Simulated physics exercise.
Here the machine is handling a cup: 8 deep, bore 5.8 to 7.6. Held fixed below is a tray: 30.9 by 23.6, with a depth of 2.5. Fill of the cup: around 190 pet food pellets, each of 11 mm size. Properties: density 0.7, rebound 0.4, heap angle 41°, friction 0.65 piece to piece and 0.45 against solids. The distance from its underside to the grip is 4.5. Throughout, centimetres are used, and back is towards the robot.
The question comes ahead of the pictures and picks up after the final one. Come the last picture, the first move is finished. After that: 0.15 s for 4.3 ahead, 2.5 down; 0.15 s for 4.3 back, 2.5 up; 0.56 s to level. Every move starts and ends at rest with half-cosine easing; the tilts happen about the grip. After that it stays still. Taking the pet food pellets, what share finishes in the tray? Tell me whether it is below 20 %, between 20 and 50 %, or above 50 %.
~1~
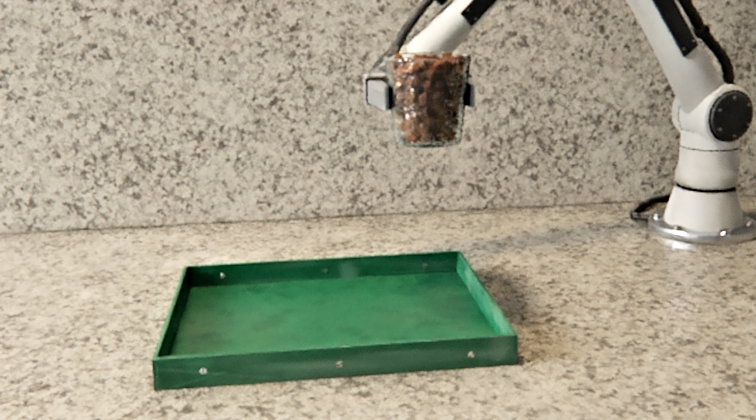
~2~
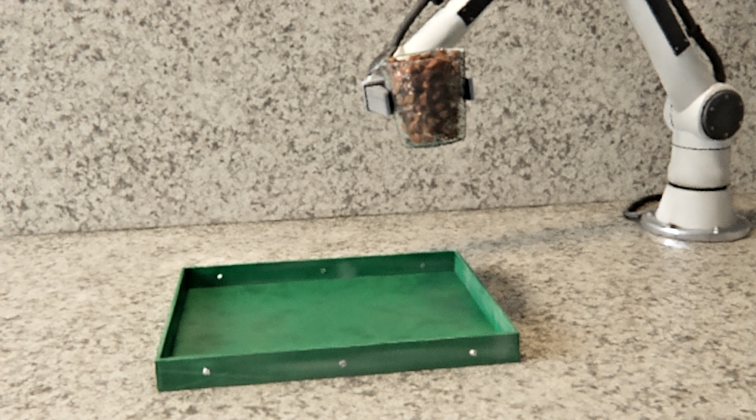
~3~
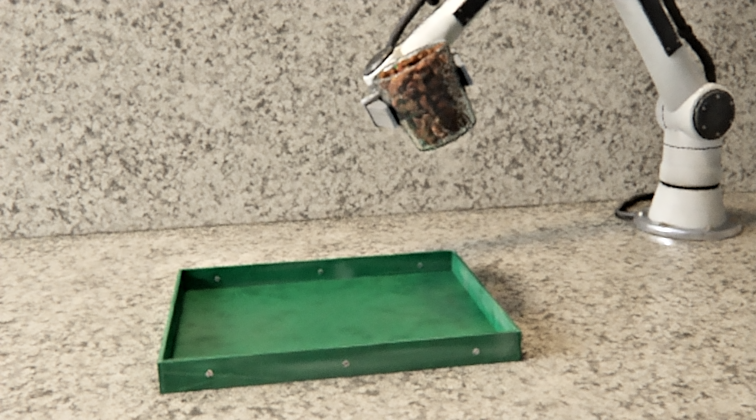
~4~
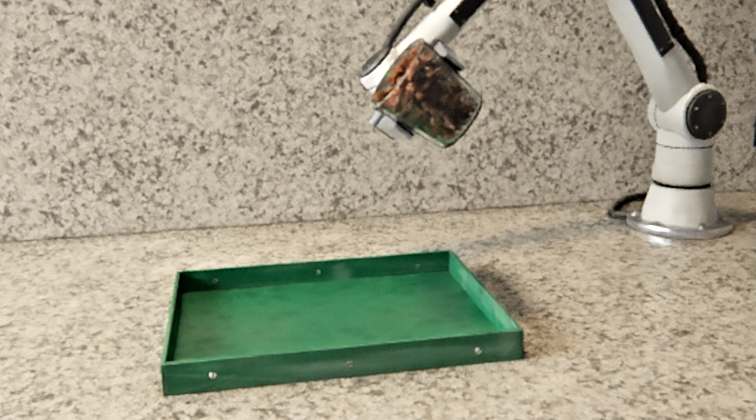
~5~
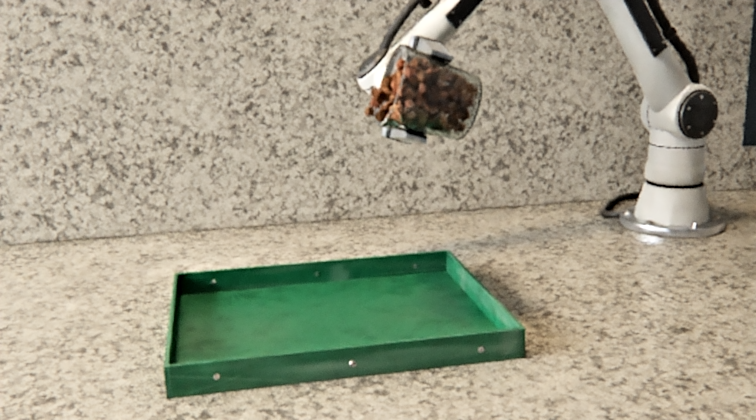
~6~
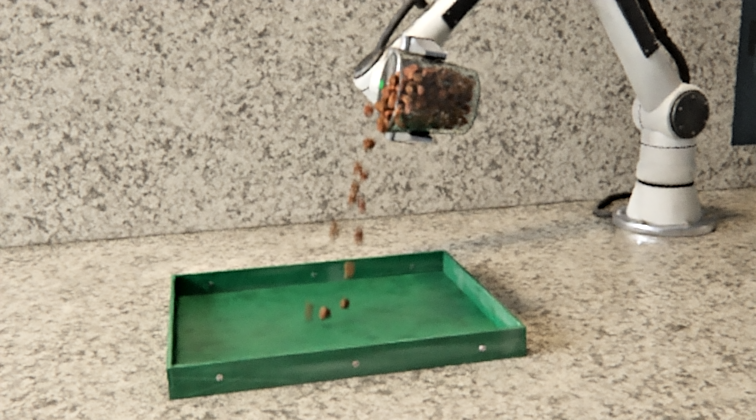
That share comes out between 20 and 50 %.
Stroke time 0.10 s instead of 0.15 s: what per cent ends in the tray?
It would come to around 50 %.
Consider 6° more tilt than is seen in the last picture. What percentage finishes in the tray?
Roughly 45 percent.
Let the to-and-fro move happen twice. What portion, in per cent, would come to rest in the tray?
Probably about 45 in a hundred.
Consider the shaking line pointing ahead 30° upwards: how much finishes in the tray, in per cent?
Some 65 per cent.
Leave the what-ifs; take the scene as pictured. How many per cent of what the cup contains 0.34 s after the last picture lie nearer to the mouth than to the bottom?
Around 50 per cent of it.
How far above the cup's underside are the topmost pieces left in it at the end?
8.0 cm.
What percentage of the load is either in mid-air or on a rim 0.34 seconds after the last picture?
Roughly 12 per cent.
Then, 0.34 s on, tilted 78° forward, highest piece 24 above the table; 132 in the cup, 36 in the tray, 24 in flight or on a rim.
Then, 0.69 s on, tilted 17° forward, highest piece 25 above the table; 128 in the cup, 64 in the tray.
Then, 1.06 s on, level, highest piece 26 above the table; 128 in the cup, 64 in the tray.
Then, 2.11 s on, level, highest piece 26 above the table; 128 in the cup, 64 in the tray.
In the end, 128 in the cup, 64 in the tray. That is 33 % in the tray.
